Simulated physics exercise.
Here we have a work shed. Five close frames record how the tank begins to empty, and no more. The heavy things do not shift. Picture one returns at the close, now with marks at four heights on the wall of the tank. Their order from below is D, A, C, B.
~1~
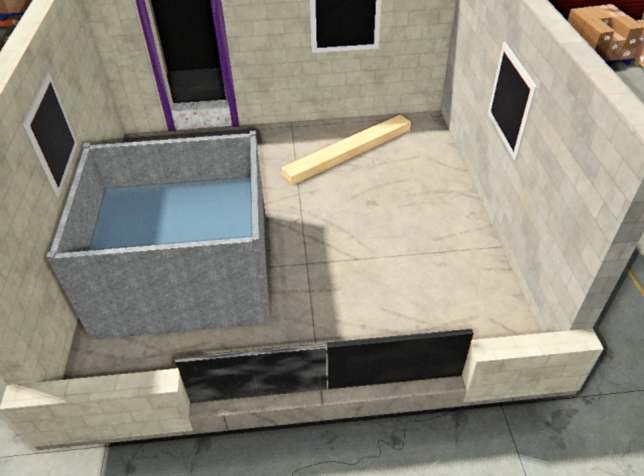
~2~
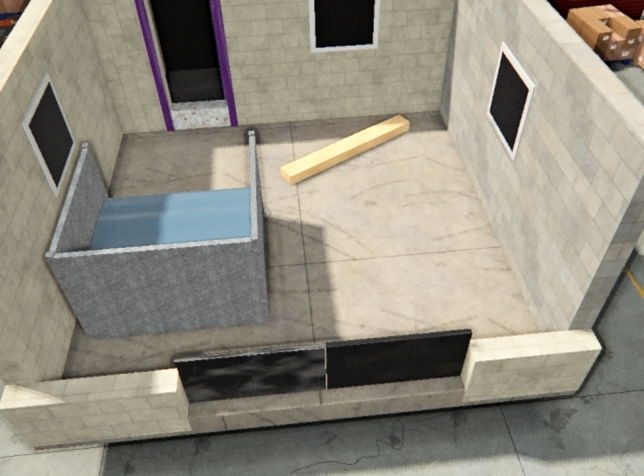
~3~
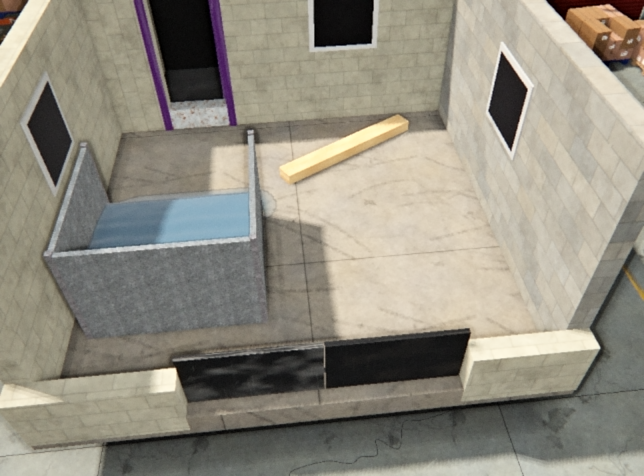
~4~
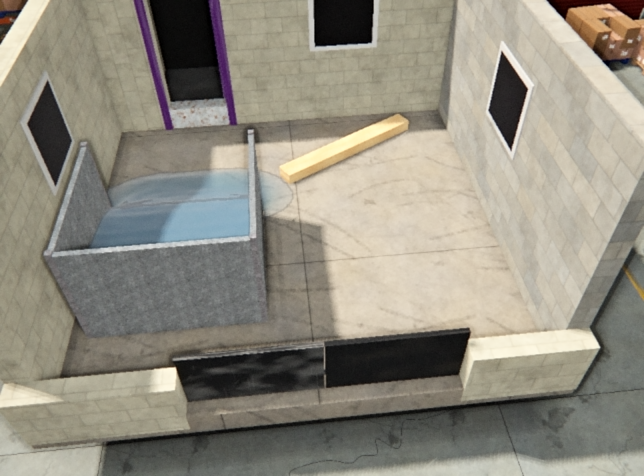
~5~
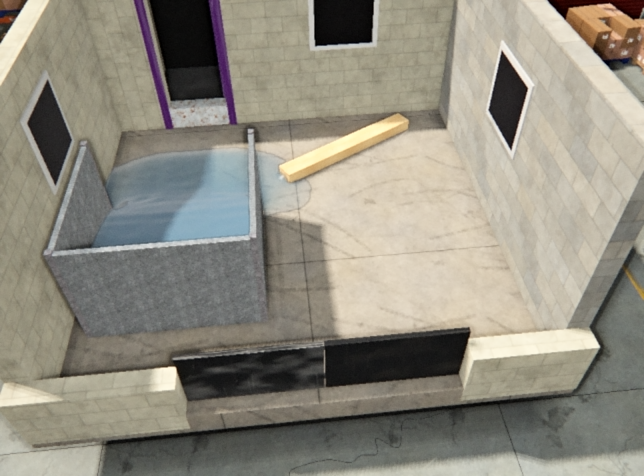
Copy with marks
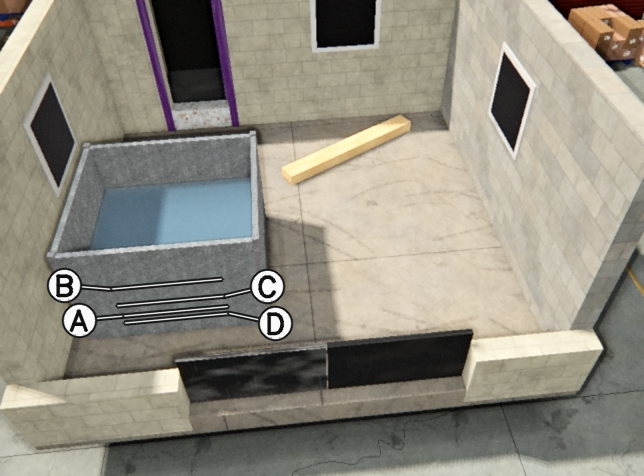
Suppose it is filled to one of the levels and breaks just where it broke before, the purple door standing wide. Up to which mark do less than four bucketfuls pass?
Choose C.
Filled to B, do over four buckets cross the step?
Yes.
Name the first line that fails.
That is line B.
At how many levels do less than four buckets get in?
Three of them.
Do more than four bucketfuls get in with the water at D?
No.
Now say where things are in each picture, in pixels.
The first frame shows water in the tank at rest, its middle at (174, 227); foot of the purple doorway at (204, 128); shut gate at (326, 351).
In the second frame, water covers 3 % of the ground, its front hidden from here.
In the third frame, water covers 6 % of the ground, its front hidden from here.
In the fourth frame, water covers 11 % of the ground, its front hidden from here.
The fifth frame shows front seen at (280, 162), 17 % of the ground wet.
On the marked copy, A at (175, 311); B at (166, 284); C at (171, 300); D at (177, 318); from the bottom up D, A, C, B.
With A, nothing gets over.
With B, about 13 bucketfuls get in.
With C, a splash gets over, under a bucket.
With D, nothing gets over.
